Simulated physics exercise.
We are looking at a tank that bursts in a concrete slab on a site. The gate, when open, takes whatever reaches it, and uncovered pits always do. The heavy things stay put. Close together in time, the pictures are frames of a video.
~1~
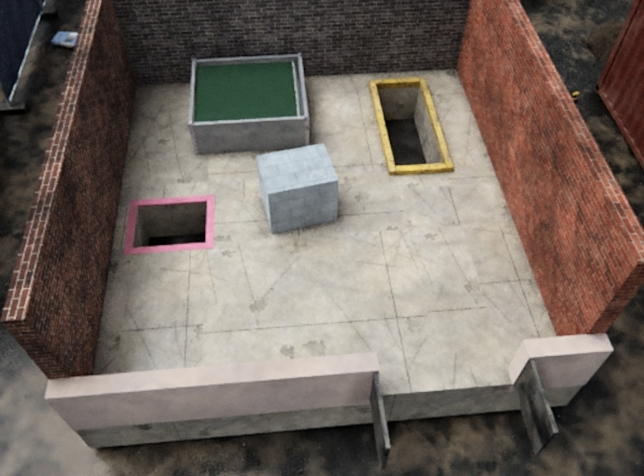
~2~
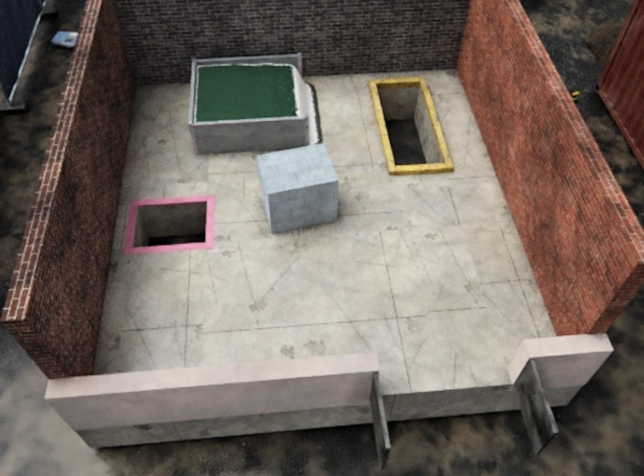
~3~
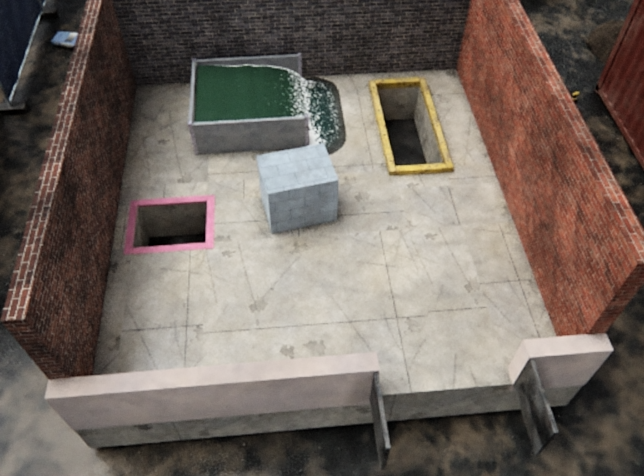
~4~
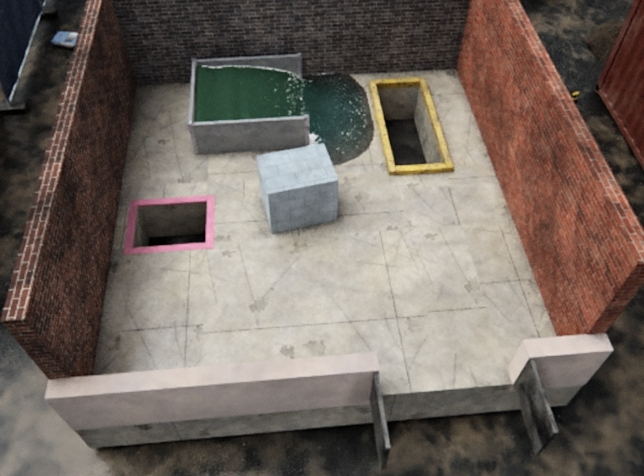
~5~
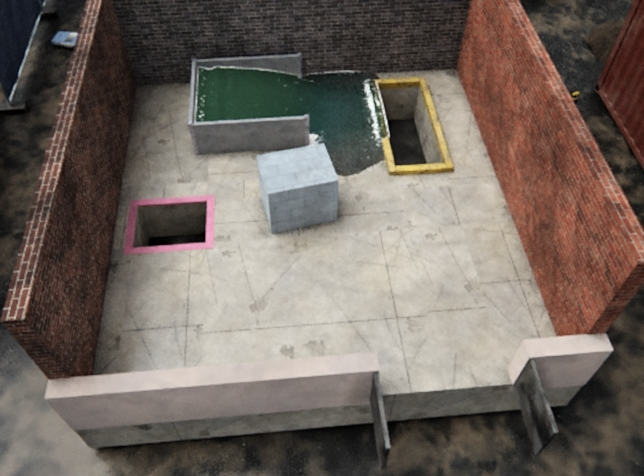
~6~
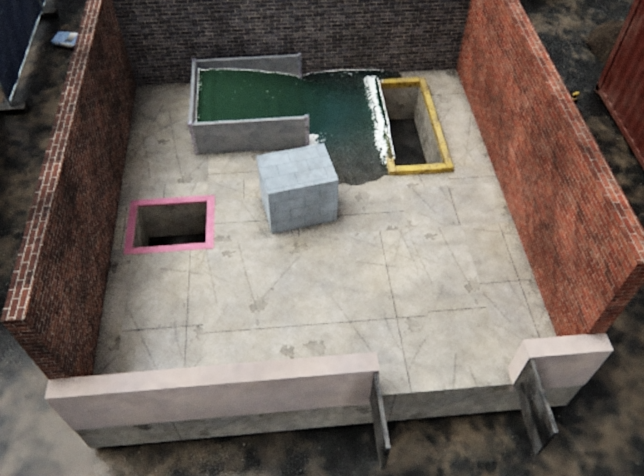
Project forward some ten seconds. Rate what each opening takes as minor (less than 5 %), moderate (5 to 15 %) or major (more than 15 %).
The gate - moderate, the yellow pit - major, the pink pit - minor.
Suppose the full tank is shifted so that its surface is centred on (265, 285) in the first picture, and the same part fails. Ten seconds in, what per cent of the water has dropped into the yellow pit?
I'd put the yellow pit near 4 per cent of the whole.
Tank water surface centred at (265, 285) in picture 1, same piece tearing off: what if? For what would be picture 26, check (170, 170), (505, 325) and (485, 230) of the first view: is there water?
Well, first one stays dry, second one got wet, third one got wet.
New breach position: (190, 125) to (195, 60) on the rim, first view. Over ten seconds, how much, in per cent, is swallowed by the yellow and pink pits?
In percent: Yellow 2, pink 50.
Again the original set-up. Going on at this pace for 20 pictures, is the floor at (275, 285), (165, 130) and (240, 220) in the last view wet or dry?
In turn, the three spots are high and dry, high and dry and high and dry.
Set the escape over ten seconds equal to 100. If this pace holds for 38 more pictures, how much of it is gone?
Near 85 %.
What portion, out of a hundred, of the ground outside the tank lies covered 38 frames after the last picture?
Close to 55 in a hundred, I think.
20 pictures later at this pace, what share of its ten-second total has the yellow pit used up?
My estimate is close to 95 per cent.
A moment on, water covers 15 % of the floor; the gate 0 %, the yellow pit 15 %, the pink pit 0 %.
Next, water covers 25 % of the floor; the gate 0 %, the yellow pit 30 %, the pink pit 0 %.
Then, water covers 45 % of the floor; the gate 0 %, the yellow pit 39 %, the pink pit 0 %.
Later, water covers 55 % of the floor; the gate 3 %, the yellow pit 40 %, the pink pit 0 %.
In the end, water covers 65 % of the floor; the gate 12 %, the yellow pit 40 %, the pink pit 0 %.
